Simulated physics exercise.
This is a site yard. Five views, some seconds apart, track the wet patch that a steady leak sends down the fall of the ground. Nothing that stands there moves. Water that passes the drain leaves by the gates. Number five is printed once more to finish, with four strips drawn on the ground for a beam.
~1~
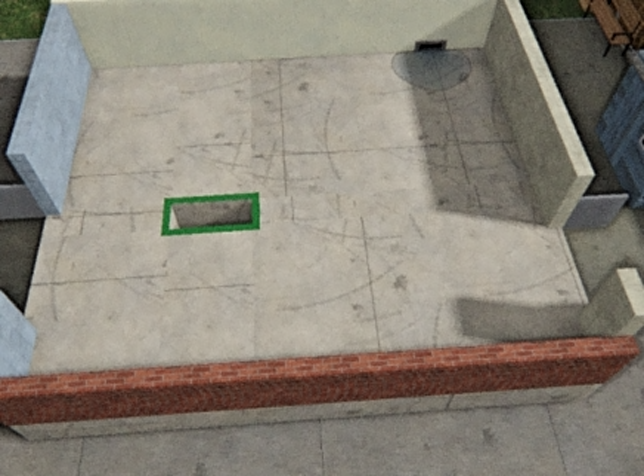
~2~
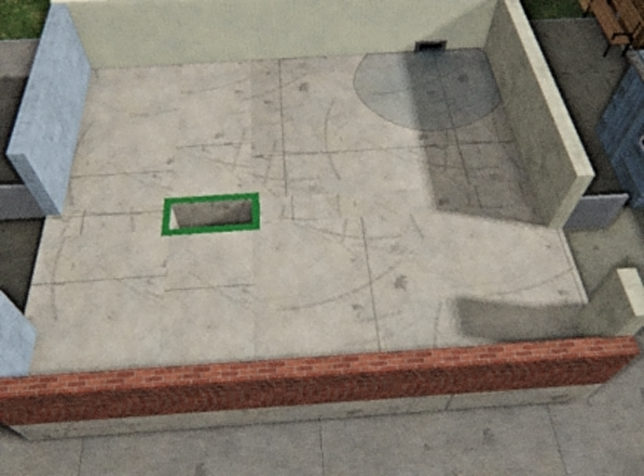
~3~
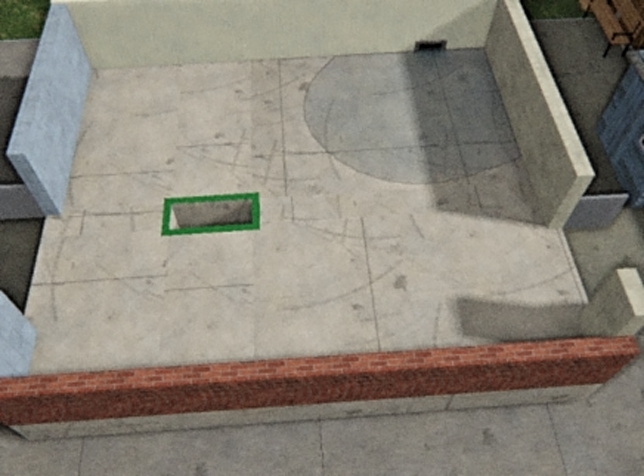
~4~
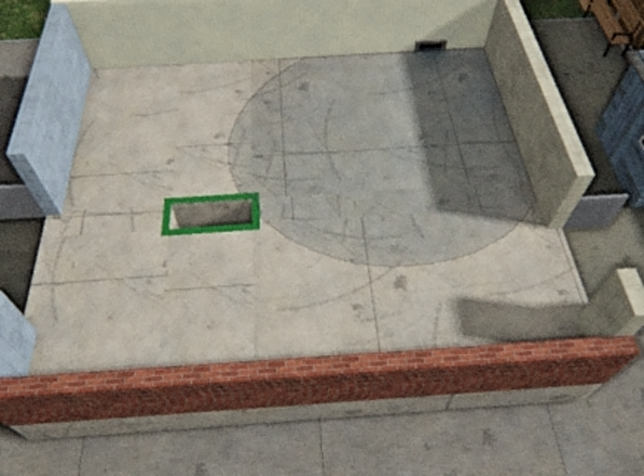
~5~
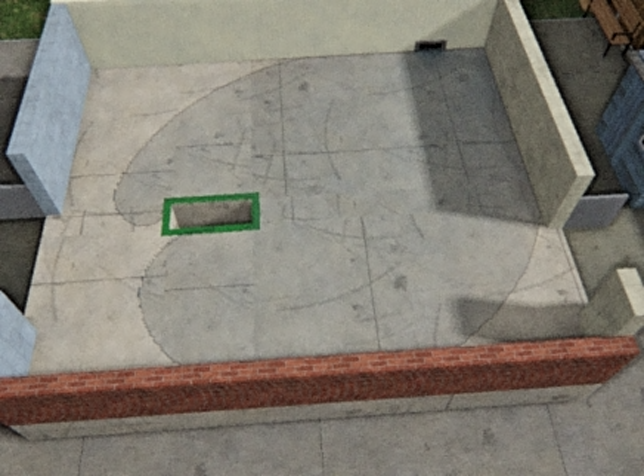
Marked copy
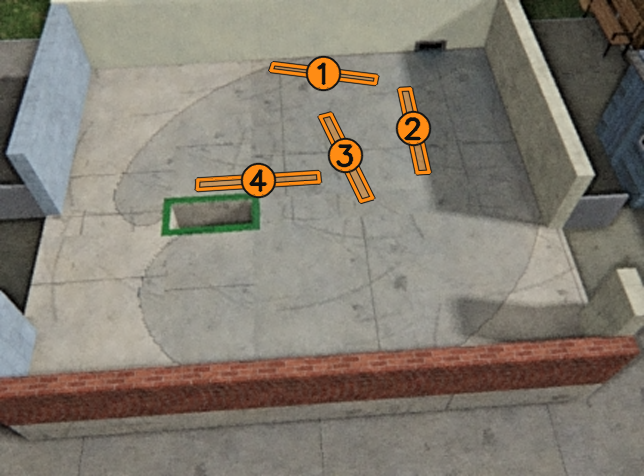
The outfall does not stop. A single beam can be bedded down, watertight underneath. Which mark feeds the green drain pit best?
I would pick place 1.
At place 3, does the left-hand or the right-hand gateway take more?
The left gate.
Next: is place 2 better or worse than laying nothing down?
Worse.
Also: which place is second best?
2 it is.
On the marked copy, 1 from (272, 67) to (375, 79); 2 from (423, 172) to (404, 89); 3 from (325, 115) to (366, 199); 4 from (197, 184) to (318, 177).
Choosing 1, about 20 % of the stream goes into the green drain pit, about 79 % out by the gates.
Choosing 2, about 12 % of the stream goes into the green drain pit, about 88 % out by the gates.
Choosing 3, about 5 % of the stream goes into the green drain pit, about 95 % out by the gates.
Choosing 4, about 6 % of the stream goes into the green drain pit, about 94 % out by the gates.
